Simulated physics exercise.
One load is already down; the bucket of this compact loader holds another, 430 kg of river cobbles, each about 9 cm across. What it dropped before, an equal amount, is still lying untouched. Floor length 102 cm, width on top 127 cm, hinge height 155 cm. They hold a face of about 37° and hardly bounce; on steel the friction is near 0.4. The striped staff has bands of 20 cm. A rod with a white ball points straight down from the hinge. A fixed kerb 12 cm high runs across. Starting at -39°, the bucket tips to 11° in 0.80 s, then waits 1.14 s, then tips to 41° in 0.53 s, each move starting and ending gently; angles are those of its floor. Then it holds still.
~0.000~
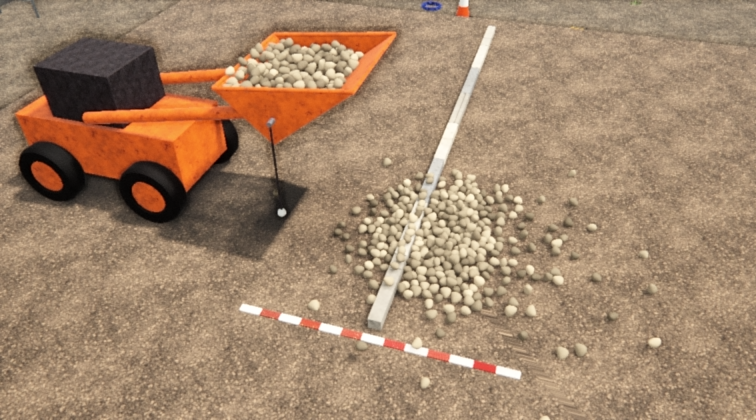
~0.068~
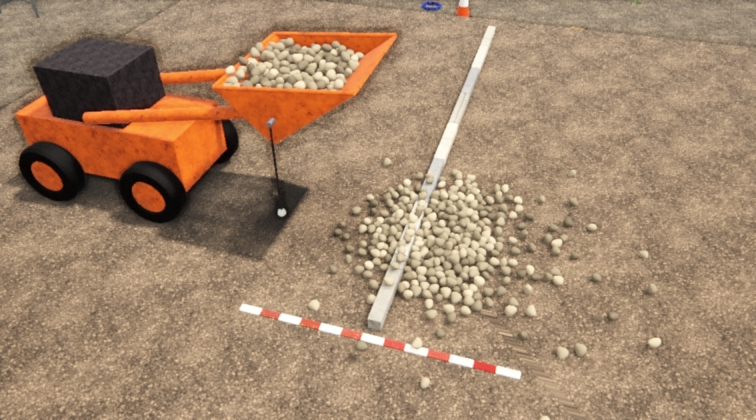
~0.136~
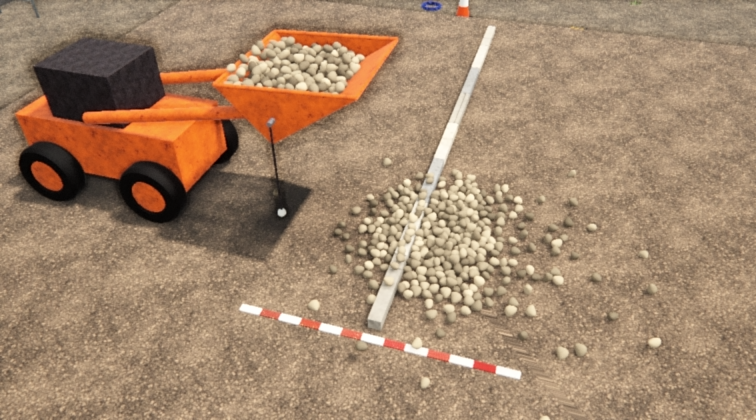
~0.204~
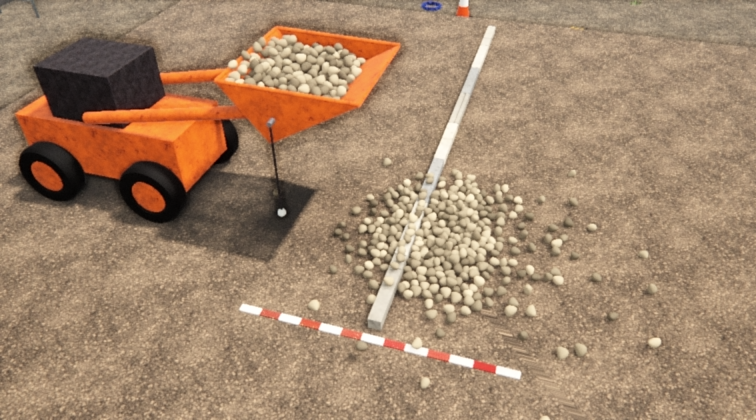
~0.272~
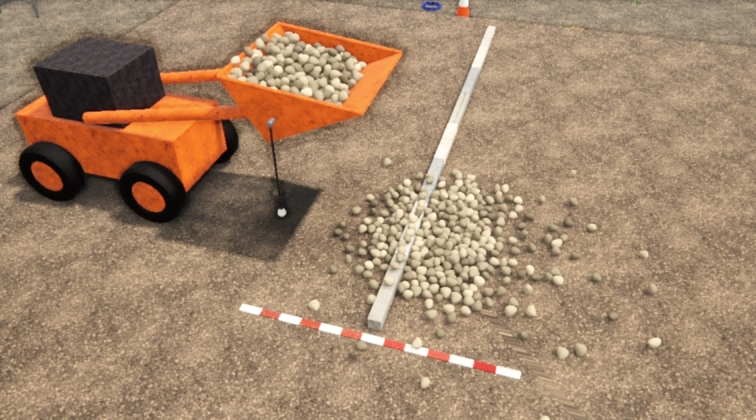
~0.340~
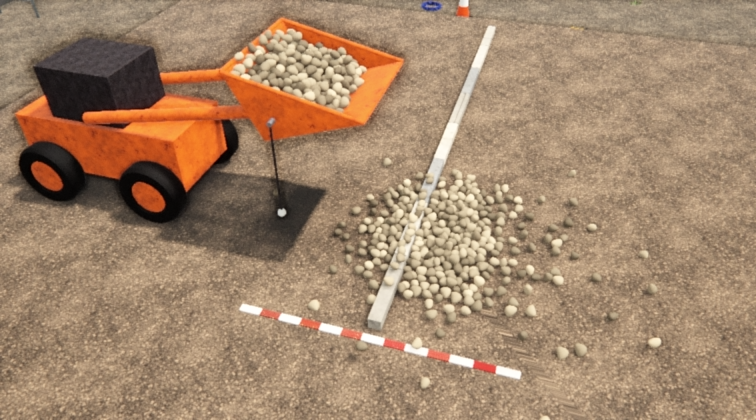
The clip opens on an orange loader at left, its raised bucket full of pale stones, beside an earlier heap lying across a pale kerb behind a red-and-white staff. Barely moving at first, the bucket then tilts more noticeably, its front lip lowering toward the right as the stones inside shift slightly.
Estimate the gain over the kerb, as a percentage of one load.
Roughly 27 per cent of a load more.
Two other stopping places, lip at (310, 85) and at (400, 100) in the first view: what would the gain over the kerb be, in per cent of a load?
Near 0 per cent from the first place, 80 from the second.
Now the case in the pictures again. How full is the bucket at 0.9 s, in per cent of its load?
It holds some 100 per cent.
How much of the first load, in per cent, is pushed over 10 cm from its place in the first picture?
Roughly 5 per cent of them.
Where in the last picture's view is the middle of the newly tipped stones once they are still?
Near (396, 220).
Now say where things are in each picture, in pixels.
In the first frame, the bucket is at -39°, its lip at (353, 92); the top of the load is at (291, 54). The earlier load is highest near (420, 225), 17 cm above ground level, 26 % on this side of the kerb, 74 % over the kerb.
The second frame shows lip at (354, 94), floor tilted -38°, highest stones at (291, 53); the stones move at 0.1 m/s on average.
In the third frame, the bucket is at -35°, its lip at (356, 99); the top of the load is at (290, 52); the stones move at 0.2 m/s on average.
The fourth frame shows lip at (359, 105), floor tilted -31°, highest stones at (274, 47); the stones move at 0.3 m/s on average.
In the fifth frame, the bucket is at -26°, its lip at (362, 114); the top of the load is at (275, 43); the stones move at 0.3 m/s on average.
In the sixth frame, the bucket is at -20°, its lip at (364, 123); the top of the load is at (276, 41); the stones move at 0.4 m/s on average.
After 0.6 s the floor is at 3°; in per cent of one load, 100 in the bucket, 26 on this side of the kerb, 74 over the kerb; the foremost stones are at (613, 286).
After 0.9 s the floor is at 11°; in per cent of one load, 100 in the bucket, 26 on this side of the kerb, 74 over the kerb; the foremost stones are at (613, 286).
After 2.9 s the floor is at 41°; in per cent of one load, 9 in the bucket, 102 on this side of the kerb, 89 over the kerb; the foremost stones are at (613, 286).
After 5.7 s the floor is at 41°; in per cent of one load, 0 in the bucket, 99 on this side of the kerb, 101 over the kerb; the foremost stones are at (613, 286). Net gain over the kerb, 27.
